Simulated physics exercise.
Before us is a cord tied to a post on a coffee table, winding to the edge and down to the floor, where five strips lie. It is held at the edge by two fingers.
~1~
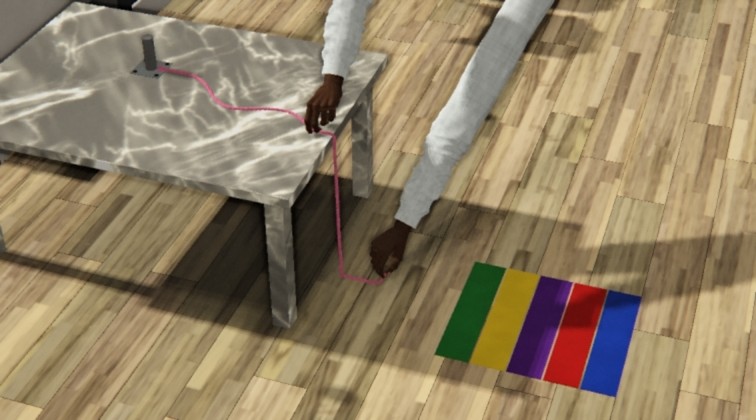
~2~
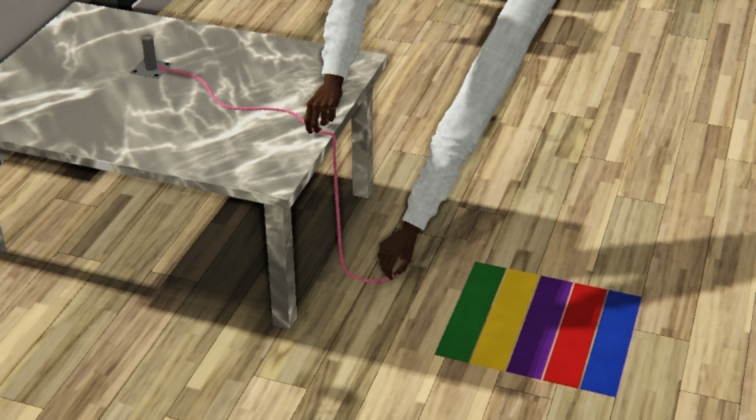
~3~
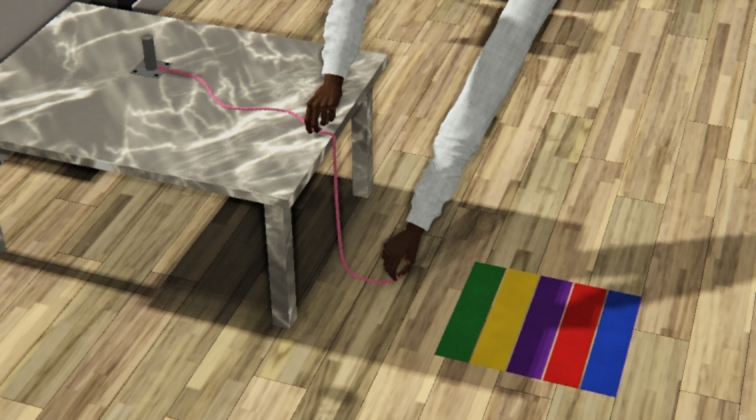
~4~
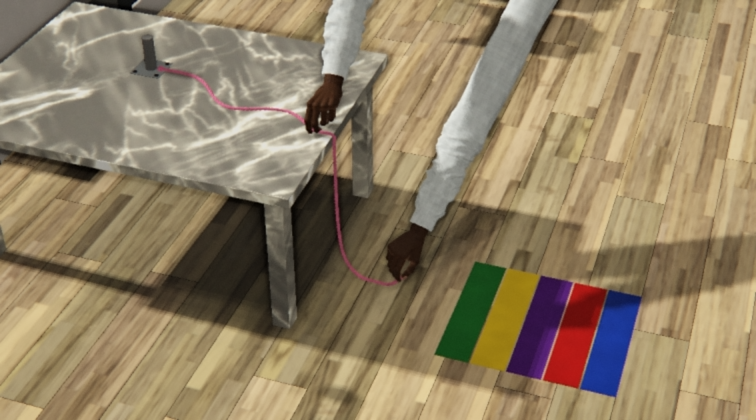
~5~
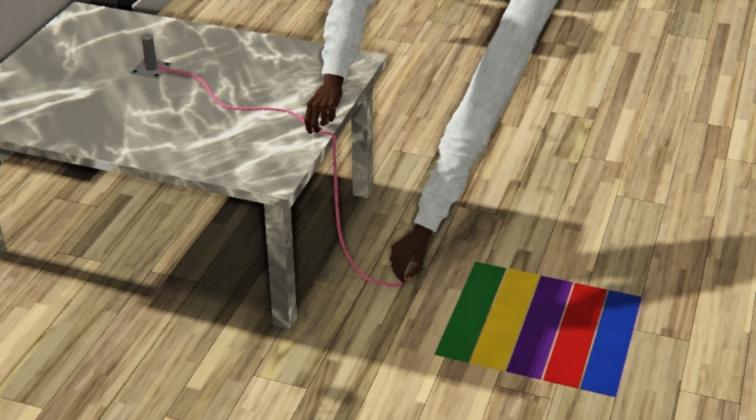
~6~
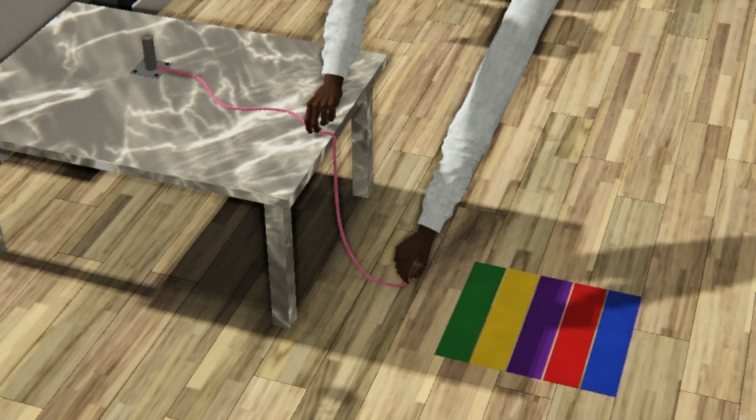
A room with a pale wood-plank floor is seen from above at an angle, the view staying still. A pink cord runs from a small grey post on a marbled table at left, under one hand at the edge, down to another hand near the floor, left of green, yellow, purple, red and blue strips. The lower hand draws the cord's end slightly rightward, its hanging bend rounding, while the upper hand stays put.
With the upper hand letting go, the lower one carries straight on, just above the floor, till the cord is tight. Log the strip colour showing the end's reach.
Reach: Yellow strip.
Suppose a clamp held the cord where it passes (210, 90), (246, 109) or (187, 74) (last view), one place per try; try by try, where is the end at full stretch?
Going try by try, I'd put it close to (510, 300), then (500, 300), and finally (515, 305).
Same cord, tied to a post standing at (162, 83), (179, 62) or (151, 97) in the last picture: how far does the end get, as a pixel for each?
Going by the last picture, roughly (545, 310), (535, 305) and (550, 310).
A little later, end near (457, 290); short of the strips.
Next, end near (494, 298); over yellow.
When it is tight, end near (516, 303); over yellow. It halts on the yellow strip.
